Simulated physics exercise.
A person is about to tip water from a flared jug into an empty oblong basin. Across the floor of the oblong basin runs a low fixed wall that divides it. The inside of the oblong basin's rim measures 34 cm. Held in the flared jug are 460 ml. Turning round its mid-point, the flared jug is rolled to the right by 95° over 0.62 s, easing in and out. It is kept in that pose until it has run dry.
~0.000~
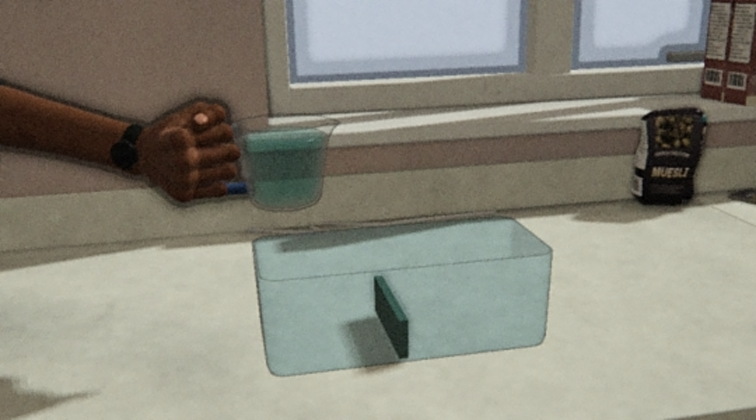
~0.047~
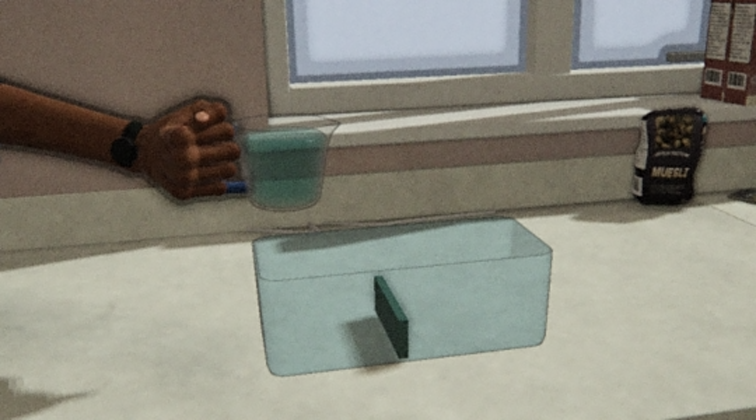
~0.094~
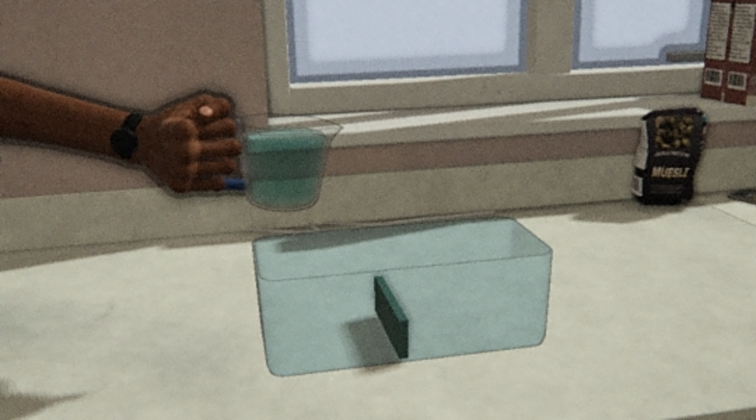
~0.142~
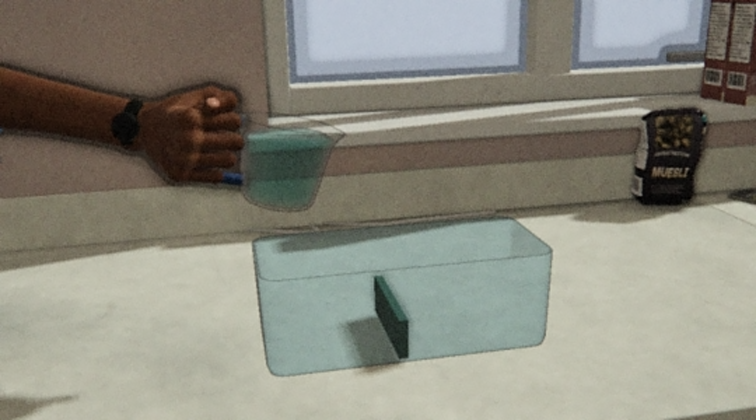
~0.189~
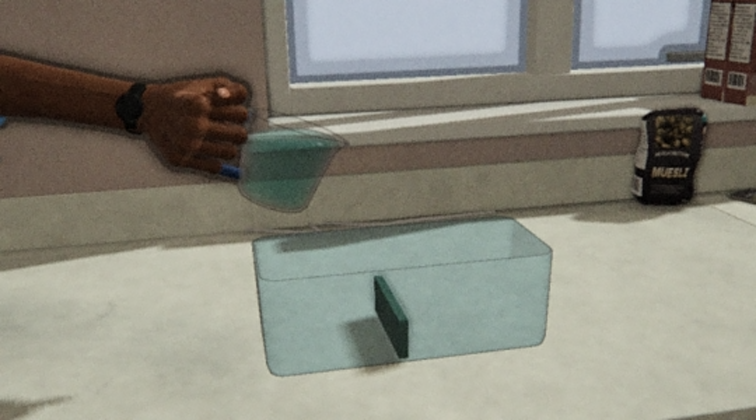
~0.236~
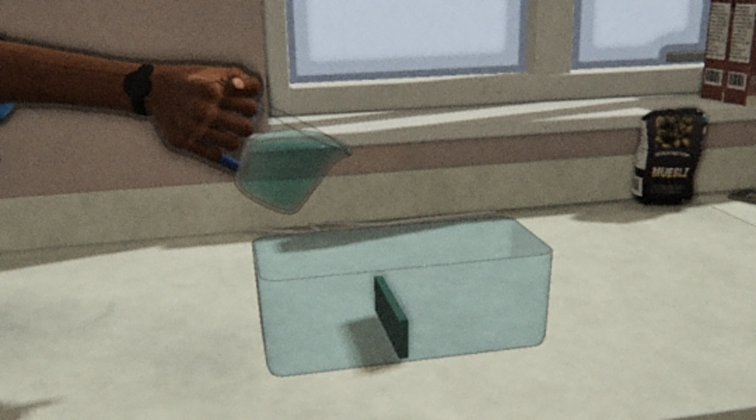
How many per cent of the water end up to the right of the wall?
About 44 per cent.
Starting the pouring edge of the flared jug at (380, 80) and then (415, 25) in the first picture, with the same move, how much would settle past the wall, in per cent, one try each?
Around 95 per cent first, around 90 per cent next.
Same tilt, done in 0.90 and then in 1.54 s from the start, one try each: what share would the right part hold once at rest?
The first try gives 55 percent and the second 60 percent.
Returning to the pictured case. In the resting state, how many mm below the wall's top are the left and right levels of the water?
Left 38 mm, right 40 mm.
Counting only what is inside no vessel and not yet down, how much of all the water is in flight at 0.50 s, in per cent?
Near 26 per cent at that time.
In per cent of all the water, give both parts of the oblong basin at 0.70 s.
About 40 % left, 40 % right.
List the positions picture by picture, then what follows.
The first picture shows tilt 0°; pouring edge (340, 121); surface from (237, 137) to (326, 132); the oblong basin's rim runs from (256, 260) to (532, 235); the wall's top is at (390, 298).
The second picture shows tilt 1°; pouring edge (341, 122); surface from (238, 136) to (326, 132).
The third picture shows tilt 5°; pouring edge (343, 126); surface from (240, 135) to (329, 133).
The fourth picture shows tilt 12°; pouring edge (347, 133); surface from (243, 134) to (333, 135).
The fifth picture shows tilt 20°; pouring edge (350, 142); surface from (246, 138) to (340, 138).
The sixth picture shows tilt 30°; pouring edge (352, 154); surface from (246, 144) to (339, 142); 2 per cent is over the edge.
After 0.50 s the tilt is 87° and 47 per cent is still to pour, 8 is left of the wall and 19 right of it.
After 0.70 s the tilt is 95° and 10 per cent is still to pour, 40 is left of the wall and 41 right of it.
After 0.90 s the tilt is 95° and 2 per cent is still to pour, 53 is left of the wall and 44 right of it.
After 1.12 s the tilt is 95° and 0 per cent is still to pour, 55 is left of the wall and 44 right of it.
In the end 55 per cent lies left of the wall, 44 right of it and 1 outside.
